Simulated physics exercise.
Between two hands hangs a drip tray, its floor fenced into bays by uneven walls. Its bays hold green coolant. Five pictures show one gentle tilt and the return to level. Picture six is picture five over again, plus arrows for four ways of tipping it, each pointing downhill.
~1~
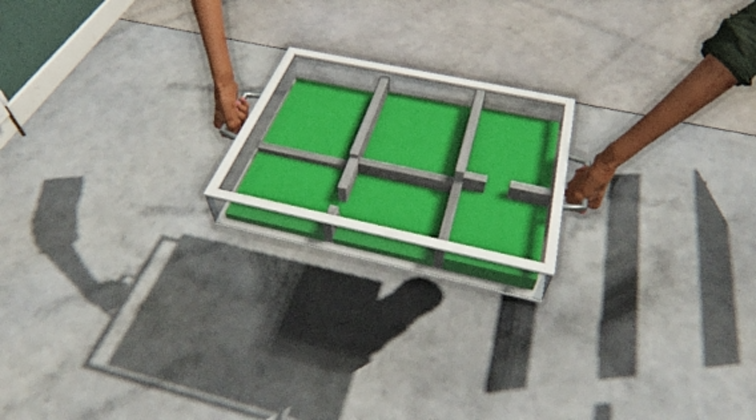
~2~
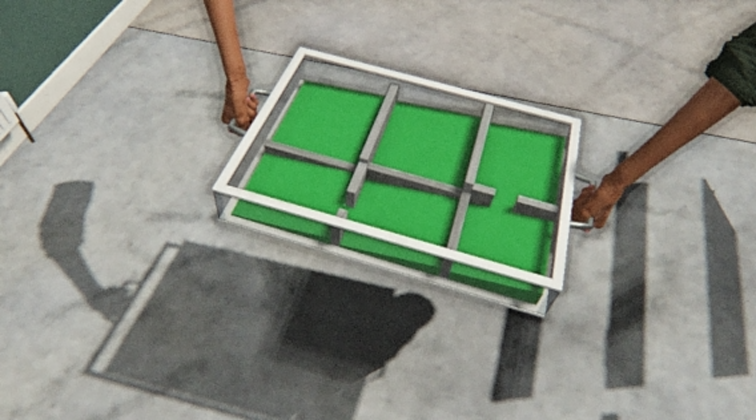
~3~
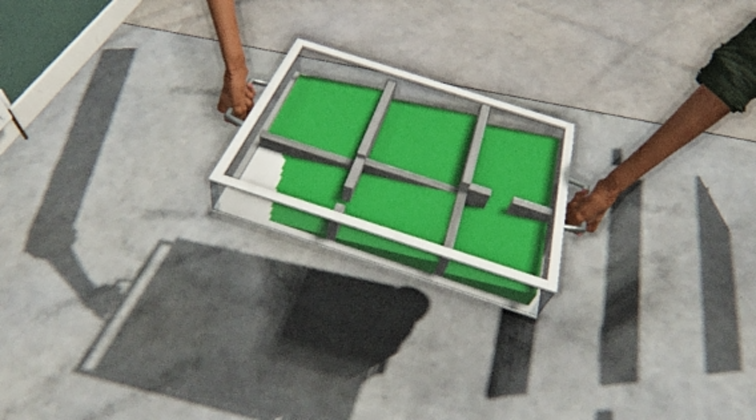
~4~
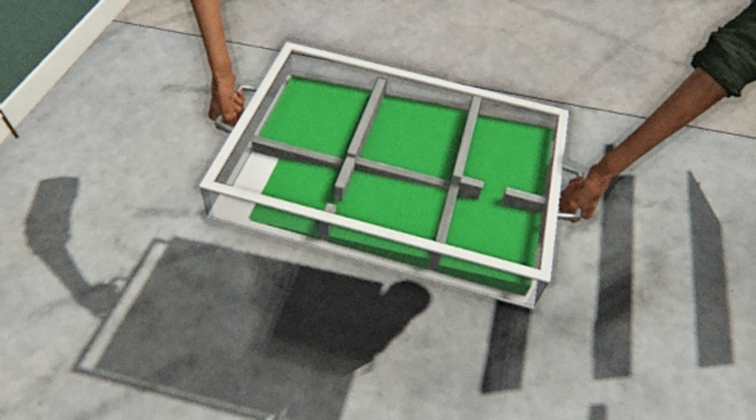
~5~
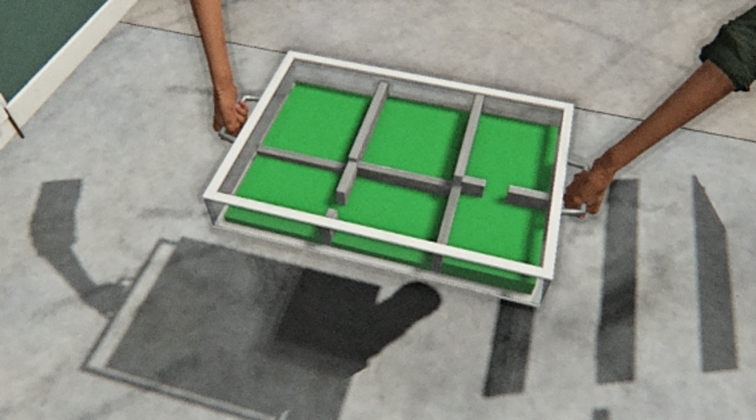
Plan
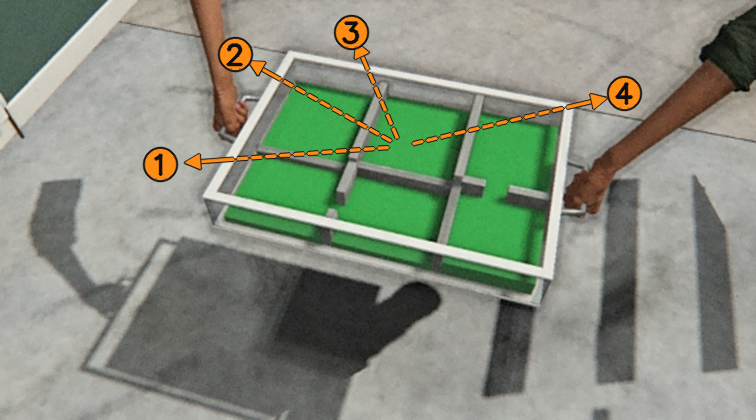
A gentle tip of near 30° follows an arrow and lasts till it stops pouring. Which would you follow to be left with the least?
1 beats the others.
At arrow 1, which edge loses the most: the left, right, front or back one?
The left rim.
In orange, 1 ends at (190, 162); 2 ends at (253, 64); 3 ends at (358, 47); 4 ends at (601, 99).
With 1, about 33 % stays in the tray, the largest part in the front left bay.
With 2, about 52 % stays in the tray, the largest part in the back left bay.
With 3, about 44 % stays in the tray, the largest part in the back left bay.
With 4, about 45 % stays in the tray, the largest part in the back right bay.
